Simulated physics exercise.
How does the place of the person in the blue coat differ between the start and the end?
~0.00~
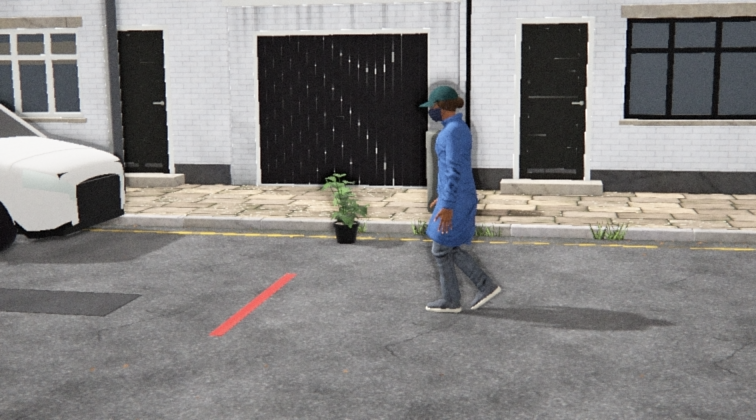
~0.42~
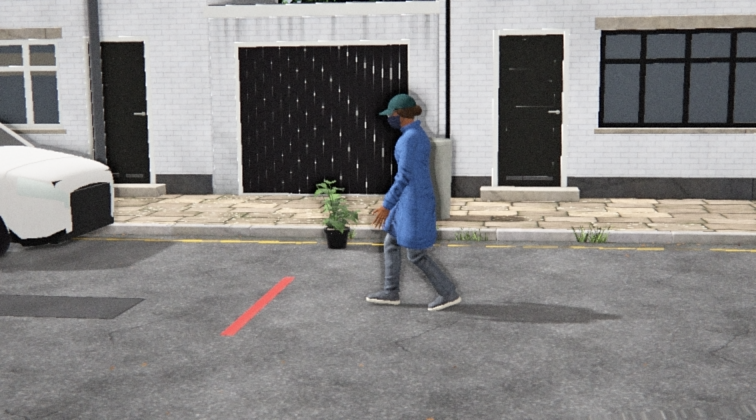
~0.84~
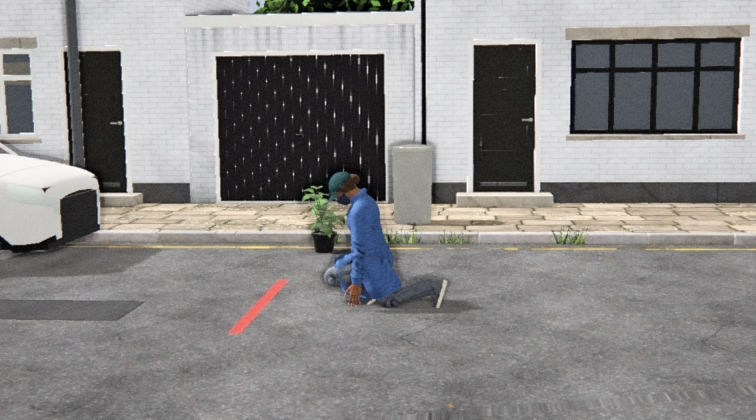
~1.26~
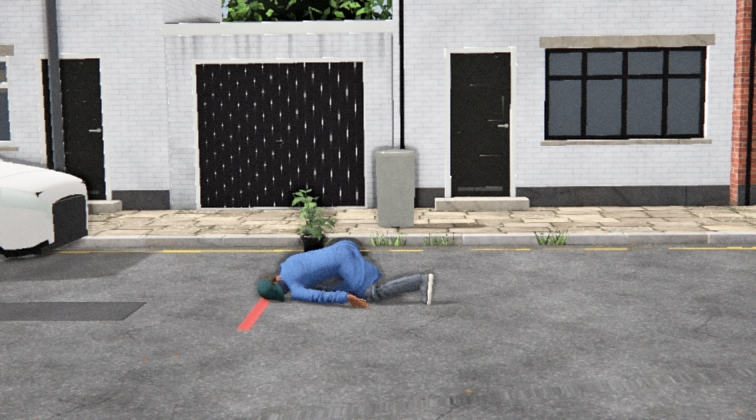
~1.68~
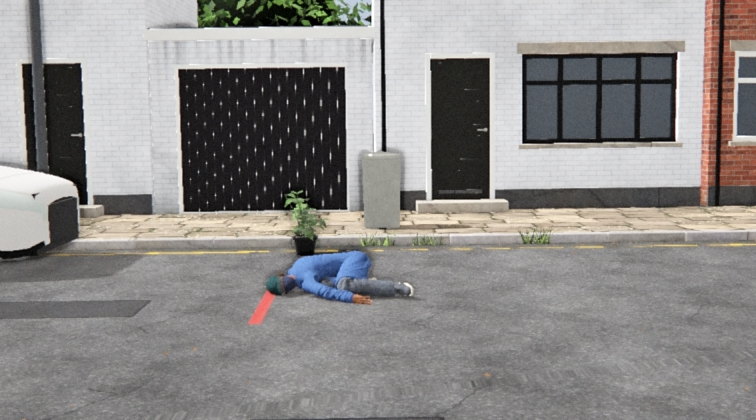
At the start the person was upright on the road, well to the right of the red tape. By the end the person was farther left and low on the ground, lying right beside the tape.
A shopper in a long blue coat and green cap walked left along a grey road toward a strip of red tape, then dropped to the knees, pitched forward and ended up lying still, head just short of the tape.
